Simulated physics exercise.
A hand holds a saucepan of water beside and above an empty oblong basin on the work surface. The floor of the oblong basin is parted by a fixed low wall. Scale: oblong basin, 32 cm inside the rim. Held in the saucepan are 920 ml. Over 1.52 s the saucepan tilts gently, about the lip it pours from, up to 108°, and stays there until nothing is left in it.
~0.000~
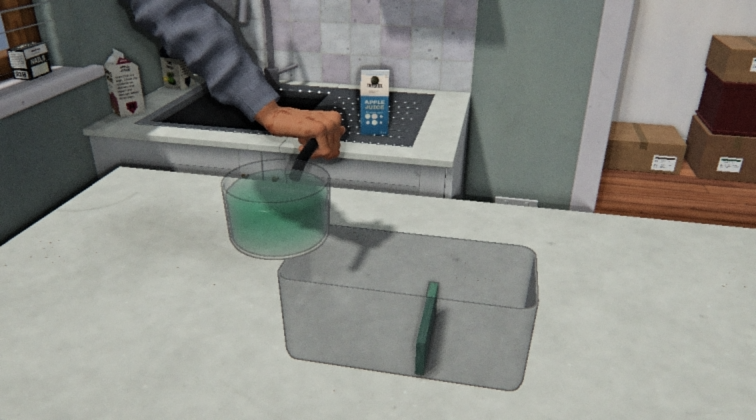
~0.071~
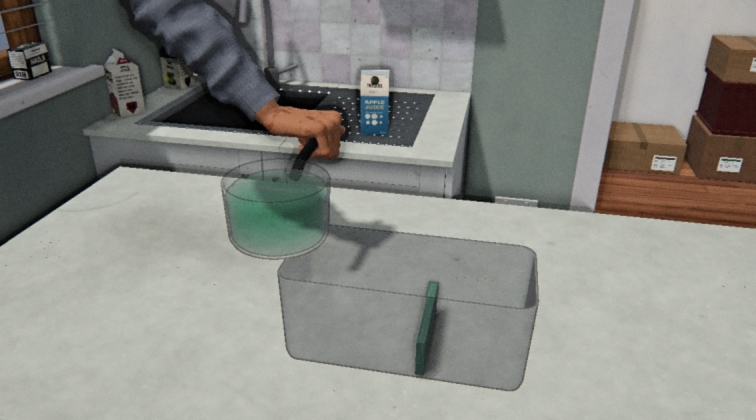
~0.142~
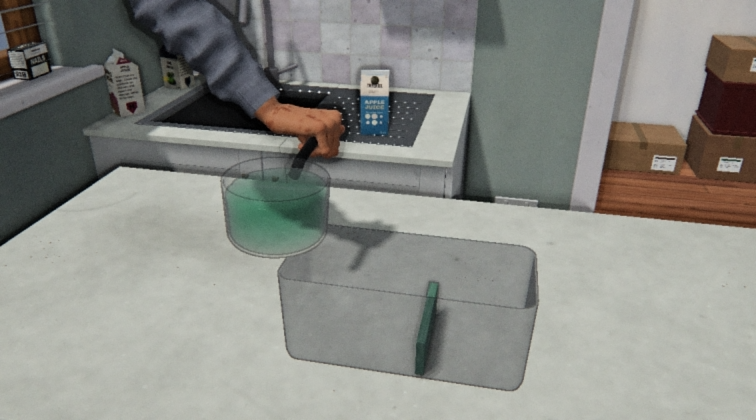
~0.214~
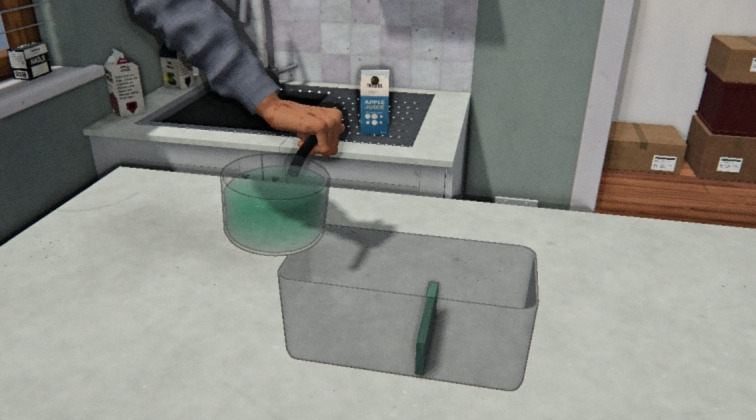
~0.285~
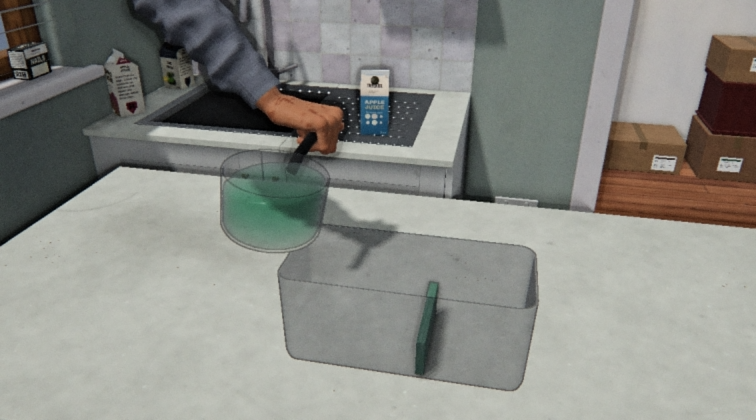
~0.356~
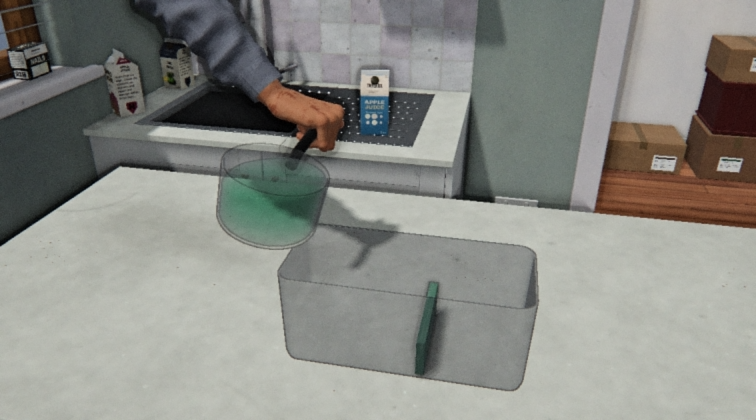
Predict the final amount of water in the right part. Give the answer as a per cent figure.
The right part ends with roughly 4 per cent.
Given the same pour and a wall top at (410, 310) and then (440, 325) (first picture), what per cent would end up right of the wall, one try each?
Some 35 in a hundred, then some 15 in a hundred.
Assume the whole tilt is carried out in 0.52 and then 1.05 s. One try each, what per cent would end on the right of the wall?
Try 1: 25 %; try 2: 15 %.
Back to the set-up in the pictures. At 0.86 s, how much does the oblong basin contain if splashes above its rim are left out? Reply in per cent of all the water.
About 16 per cent.
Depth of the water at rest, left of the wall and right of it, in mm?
Roughly 36 mm on the left side and 2 mm on the right side.
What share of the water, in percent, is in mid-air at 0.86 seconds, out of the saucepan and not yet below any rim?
I'd put it at about 24 percent.
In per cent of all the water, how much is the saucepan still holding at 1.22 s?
Some 12 per cent.
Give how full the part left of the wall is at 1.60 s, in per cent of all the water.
About 96 percent.
By 0.86 s the tilt is 65° and 60 per cent is still to pour, 16 is left of the wall and 0 right of it.
By 1.22 s the tilt is 98° and 12 per cent is still to pour, 74 is left of the wall and 2 right of it.
By 1.60 s the tilt is 108° and 0 per cent is still to pour, 95 is left of the wall and 3 right of it.
By 2.02 s the tilt is 108° and 0 per cent is still to pour, 95 is left of the wall and 4 right of it.
At rest 95 per cent lies left of the wall, 4 right of it and 0 outside.
